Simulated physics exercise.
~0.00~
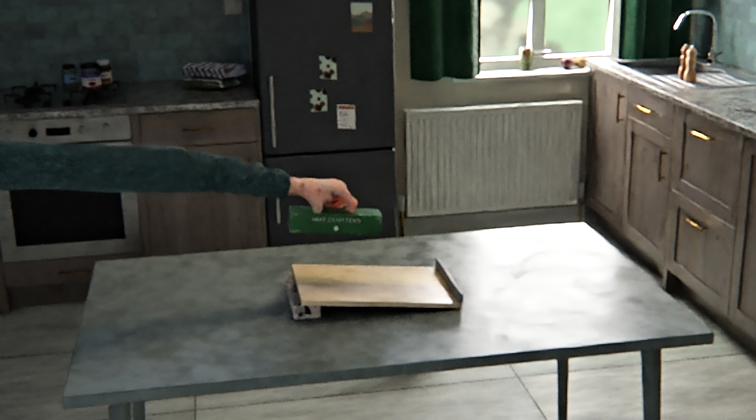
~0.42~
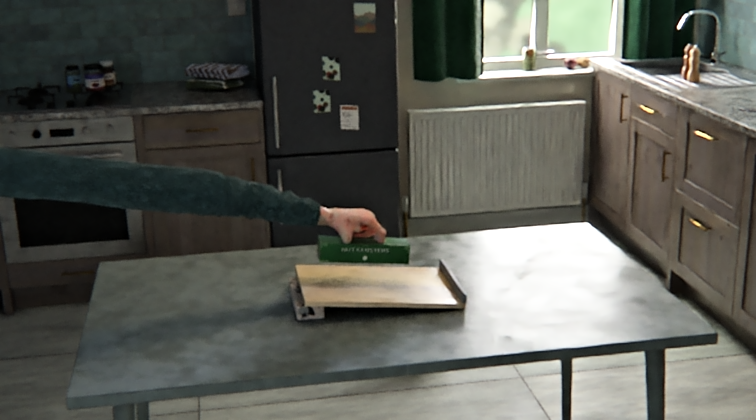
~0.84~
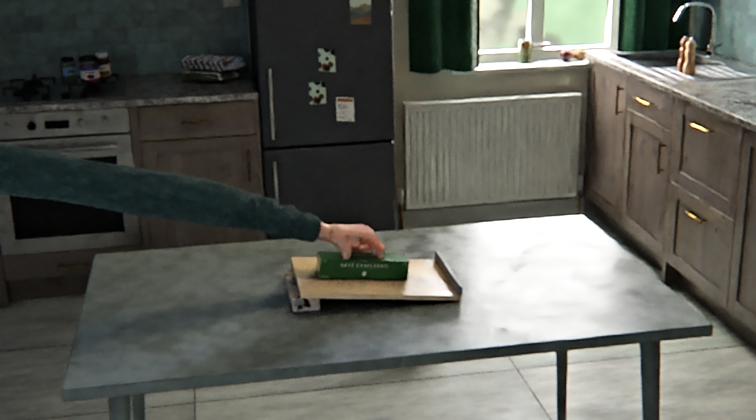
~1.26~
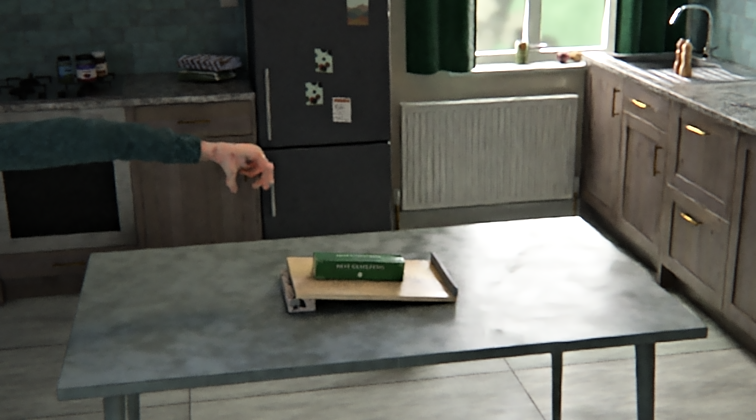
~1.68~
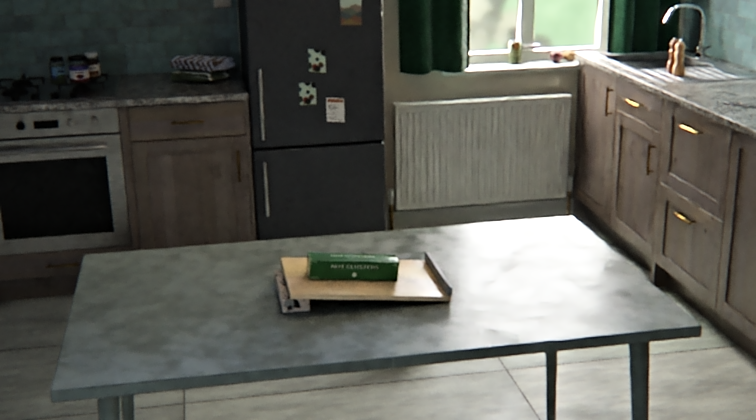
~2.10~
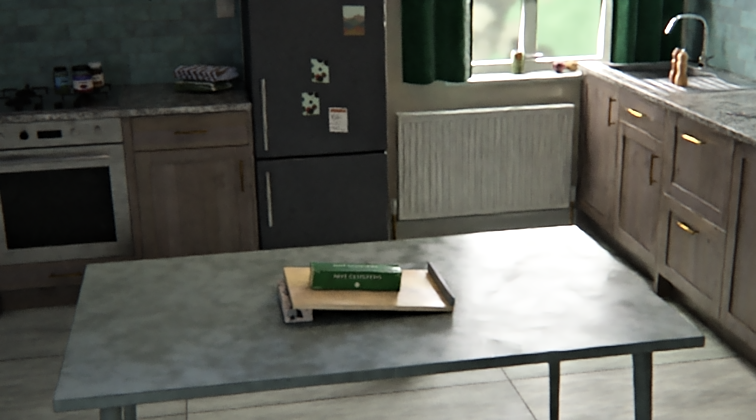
To begin with, a hand in a dark green sleeve reaches in from the left, holding a green carton above a grey table in a kitchen, where a gently sloping wooden board rests. The hand carries the carton a little to the right and down towards the board. It then lowers the carton onto the board's surface. Next, the fingers let go and the arm draws back to the left until it is out of view. The carton stays where it was set, and at the end it still rests on the unmoved board.
